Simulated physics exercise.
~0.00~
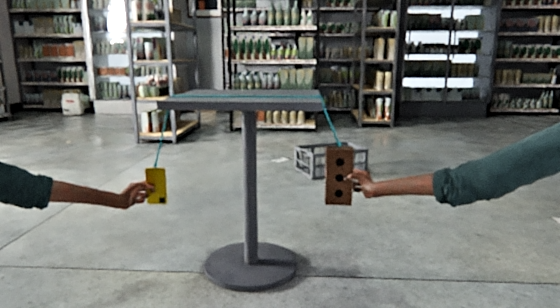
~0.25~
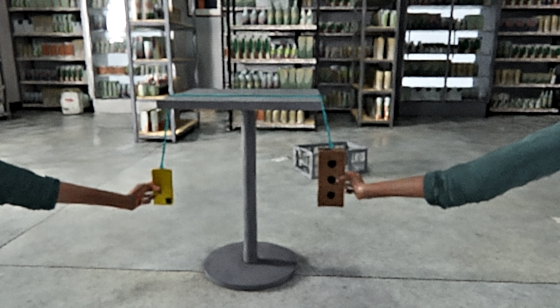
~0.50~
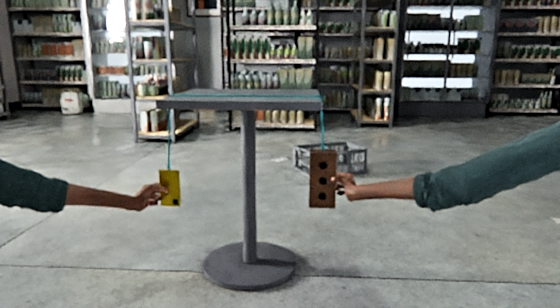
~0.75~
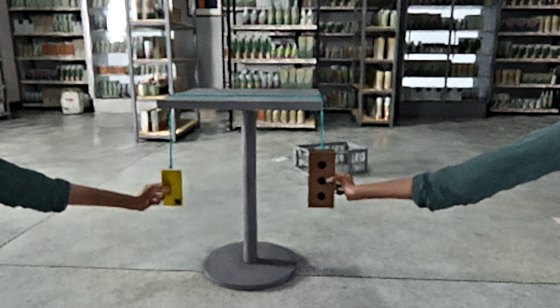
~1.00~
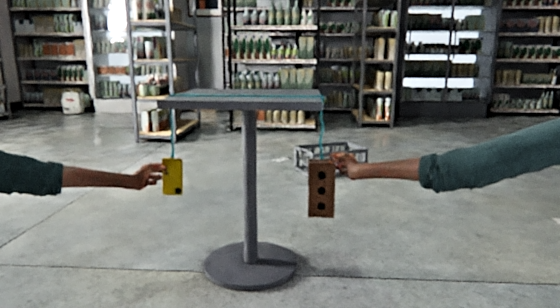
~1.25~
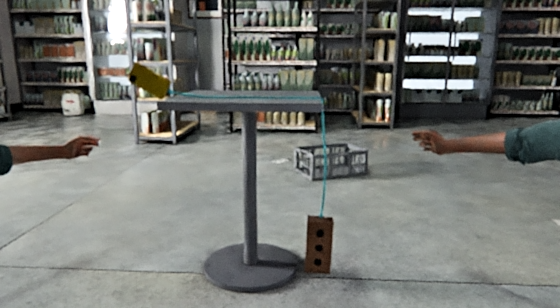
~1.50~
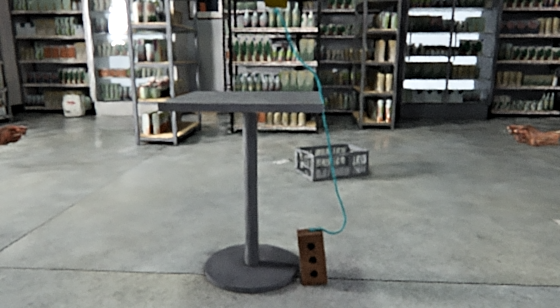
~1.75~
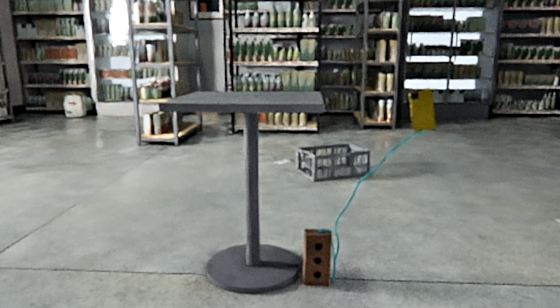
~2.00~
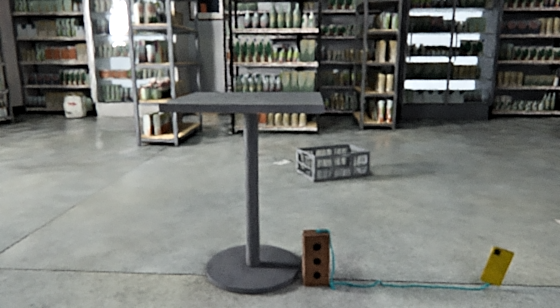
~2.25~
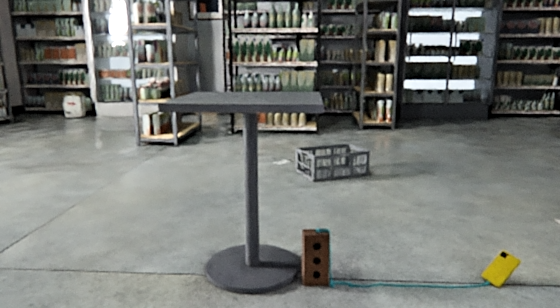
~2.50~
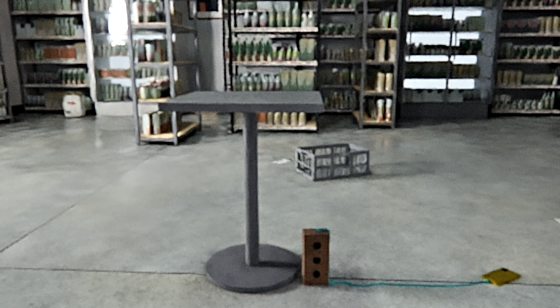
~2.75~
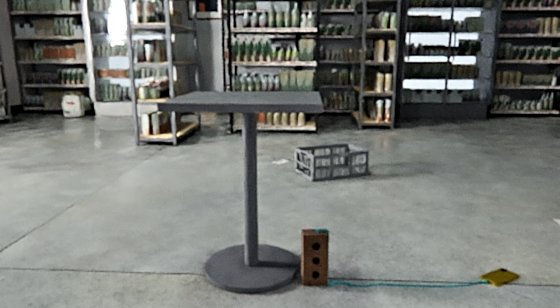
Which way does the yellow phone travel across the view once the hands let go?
The yellow phone travels to the right. It is pulled up and over the table, then comes down on the floor to the right of the brick.
Two arms in dark green sleeves reach in from either side of a small grey table in a concrete-floored room lined with stocked shelves, seen from the front. The left hand holds a yellow phone and the right a brown brick with dark holes, joined by a teal shoelace over the tabletop. The hands steady them, then let go and draw back. The brick drops to the floor beside the table's base, pulling the phone up to the tabletop. The phone flies over to the right, lands, and tips flat, with the lace stretched along the floor to the upright brick.
